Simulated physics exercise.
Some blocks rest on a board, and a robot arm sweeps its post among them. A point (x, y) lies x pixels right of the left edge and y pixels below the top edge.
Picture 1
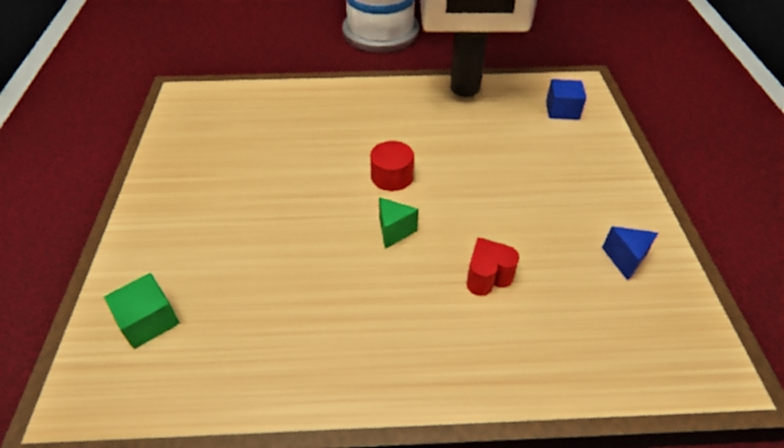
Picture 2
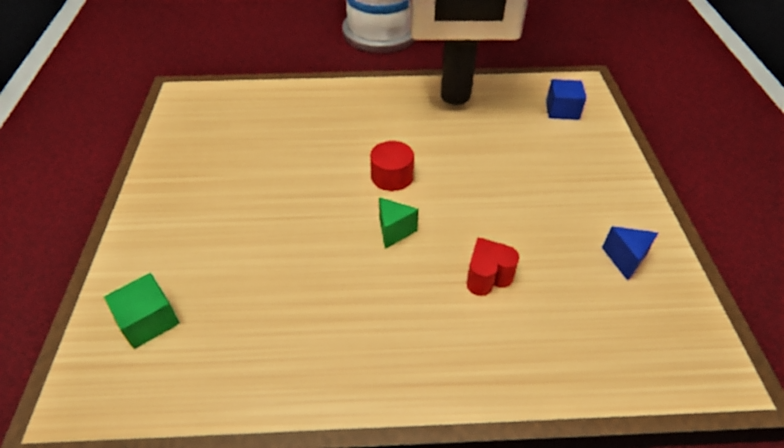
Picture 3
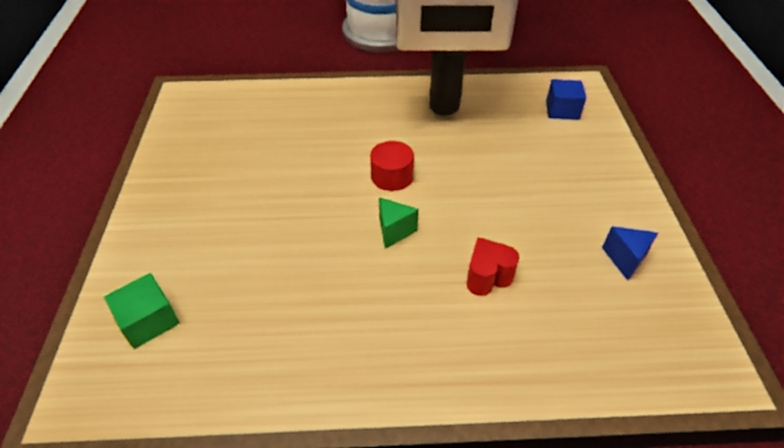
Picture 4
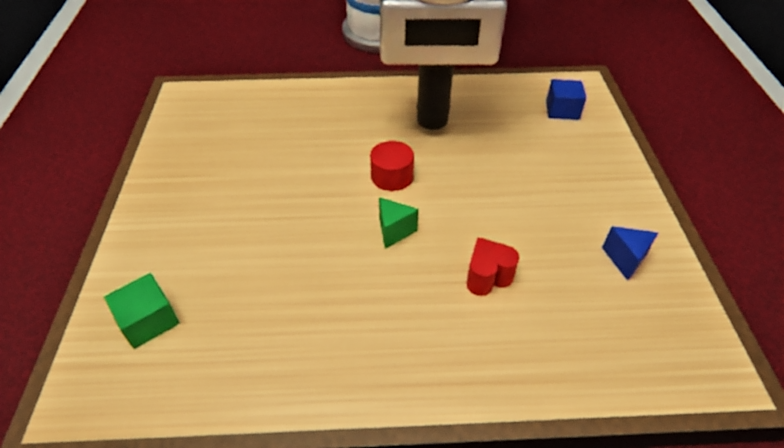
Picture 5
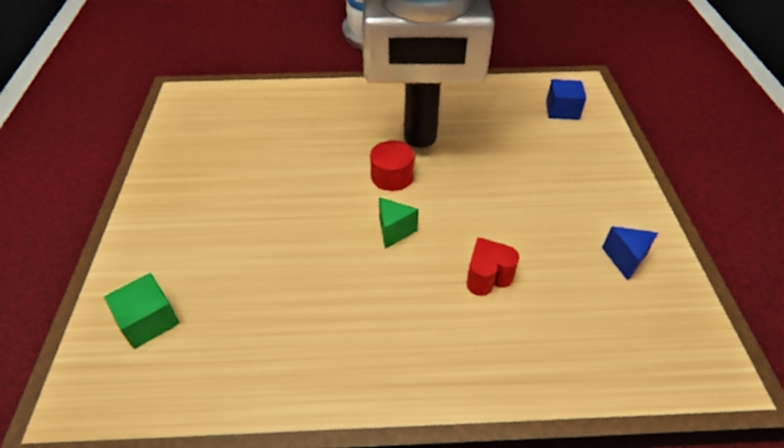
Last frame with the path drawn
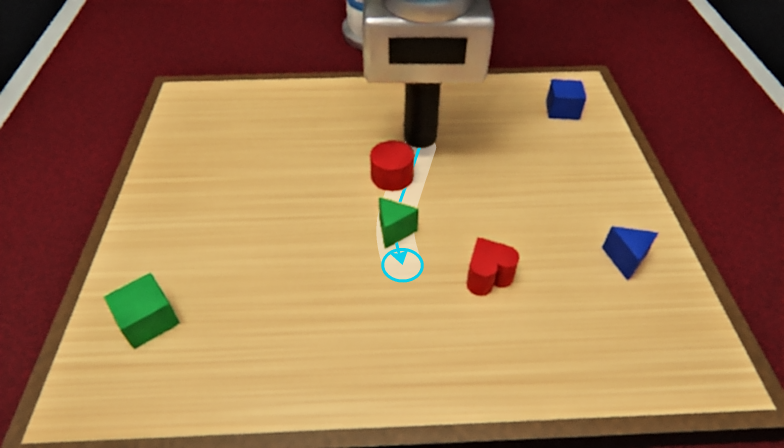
A robot arm moves its black post down and slightly left across the board, pushing nothing.
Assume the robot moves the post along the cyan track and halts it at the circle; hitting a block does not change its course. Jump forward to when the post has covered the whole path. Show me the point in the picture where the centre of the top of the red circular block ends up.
Final place: (354, 188).
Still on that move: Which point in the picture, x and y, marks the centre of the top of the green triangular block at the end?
Expect it around (399, 271).
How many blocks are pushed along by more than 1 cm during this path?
Blocks moved: Two.
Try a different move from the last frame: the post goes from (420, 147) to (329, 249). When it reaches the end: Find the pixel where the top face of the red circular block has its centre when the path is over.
Expect it around (282, 240).
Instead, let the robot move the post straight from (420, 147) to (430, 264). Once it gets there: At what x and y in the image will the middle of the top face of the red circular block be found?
Answer: (382, 166).
The drawn path runs from (420, 147) over (408, 181) and (396, 220) to (403, 265).
On the path given first. One third of the way, post (407, 173); red circular block (372, 174).
Two thirds of the way, post (396, 213); red circular block (354, 188); green triangular block (394, 223), turned 15° anticlockwise.
At the end, post (403, 257); red circular block (354, 188); green triangular block (399, 271); red heart block not moved.
